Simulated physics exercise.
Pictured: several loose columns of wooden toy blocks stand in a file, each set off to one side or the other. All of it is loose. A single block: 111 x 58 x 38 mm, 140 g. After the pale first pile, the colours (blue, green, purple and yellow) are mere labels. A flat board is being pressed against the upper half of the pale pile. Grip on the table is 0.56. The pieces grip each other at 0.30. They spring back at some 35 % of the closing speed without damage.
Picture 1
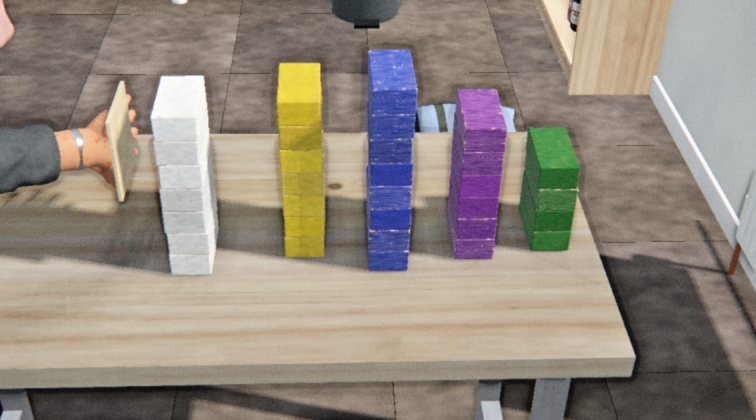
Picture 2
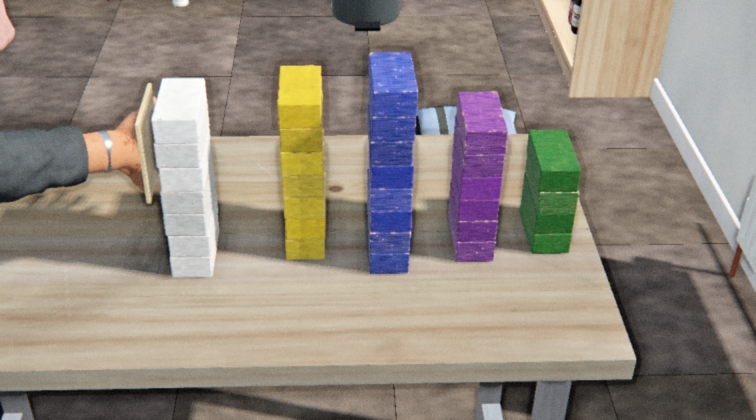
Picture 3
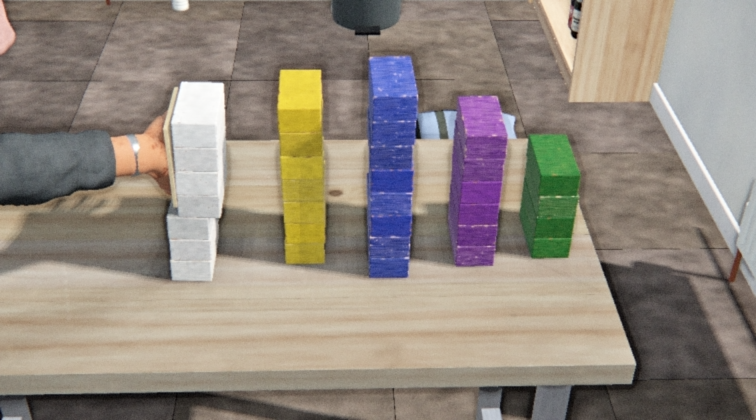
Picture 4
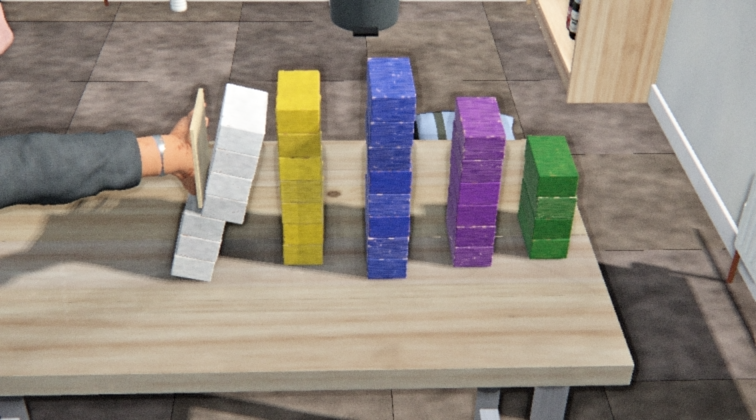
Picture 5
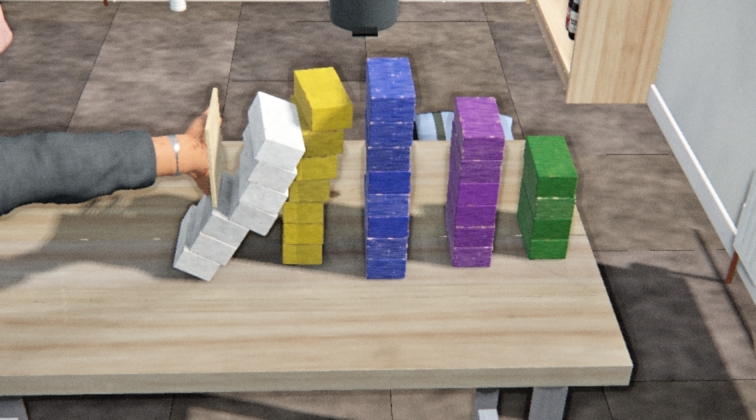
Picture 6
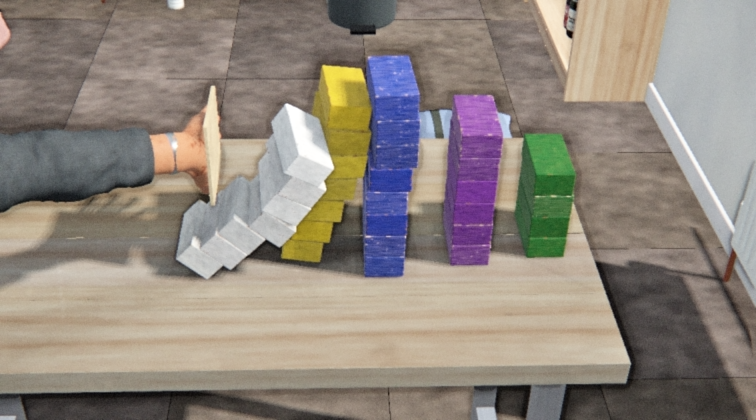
The footage shows a hand pressing a flat board rightward against a white stack of blocks, which shears and leans into the yellow stack, whose upper blocks shift right against the blue one while the purple and green stacks stand still.
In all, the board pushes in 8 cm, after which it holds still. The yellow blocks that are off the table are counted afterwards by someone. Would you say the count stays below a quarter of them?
Yes, it stays below a quarter.
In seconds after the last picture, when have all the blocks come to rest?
Close to 2.5 s.
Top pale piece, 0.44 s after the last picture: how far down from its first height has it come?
Some 16 cm lower.
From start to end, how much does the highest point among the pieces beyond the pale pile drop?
About 19 cm.
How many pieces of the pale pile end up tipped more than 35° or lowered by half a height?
7 of the pale pieces.
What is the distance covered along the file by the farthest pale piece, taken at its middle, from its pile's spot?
Distance along: Near 34 cm.
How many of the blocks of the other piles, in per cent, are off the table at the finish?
Something close to 40 percent of them.
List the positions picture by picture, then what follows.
In the first frame (each place is the centre of the face we see best), board (113, 152) 52 mm short; top yellow block (299, 82); top blue block (392, 68); the others all in place.
In the second frame, board (141, 154) 16 mm short; top yellow block (300, 84).
In the third frame, board (169, 158) 21 mm in; top yellow block (300, 88).
In the fourth frame, board (195, 159) 57 mm in, top of the pale pile leaning 15°; top yellow block (298, 89); the others all in place.
In the fifth frame, board (210, 158) 8 cm in, stopped, top of the pale pile leaning 27°; top yellow block (322, 87) moved 35 mm; 4 have shifted.
In the sixth frame, board (208, 156) 8 cm in, stopped, top of the pale pile leaning 36°; top yellow block (346, 86) tilted 9°; top blue block (392, 75) moved 6 mm; steepest lean 9°, the block at (346, 168); 10 have shifted.
Then, 0.44 s later than the last frame, 7 of the pale pile down; none of the 7 yellow blocks off the table (0 of 25 in all colours); top yellow block tilted 36°, 8 cm lower; top purple block tilted 20°, 21 mm lower.
Then, 1.04 s later than the last frame, 7 of the pale pile down; none of the 7 yellow blocks off the table (10 of 25 in all colours); top yellow block on its side; top blue block upside down.
When it is over, 7 of the pale pile down; none of the 7 yellow blocks off the table (10 of 25 in all colours); top yellow block on its side; top green block upside down. That is 0 per cent. In pixels of the last frame, middles, top yellow block near (473, 163).
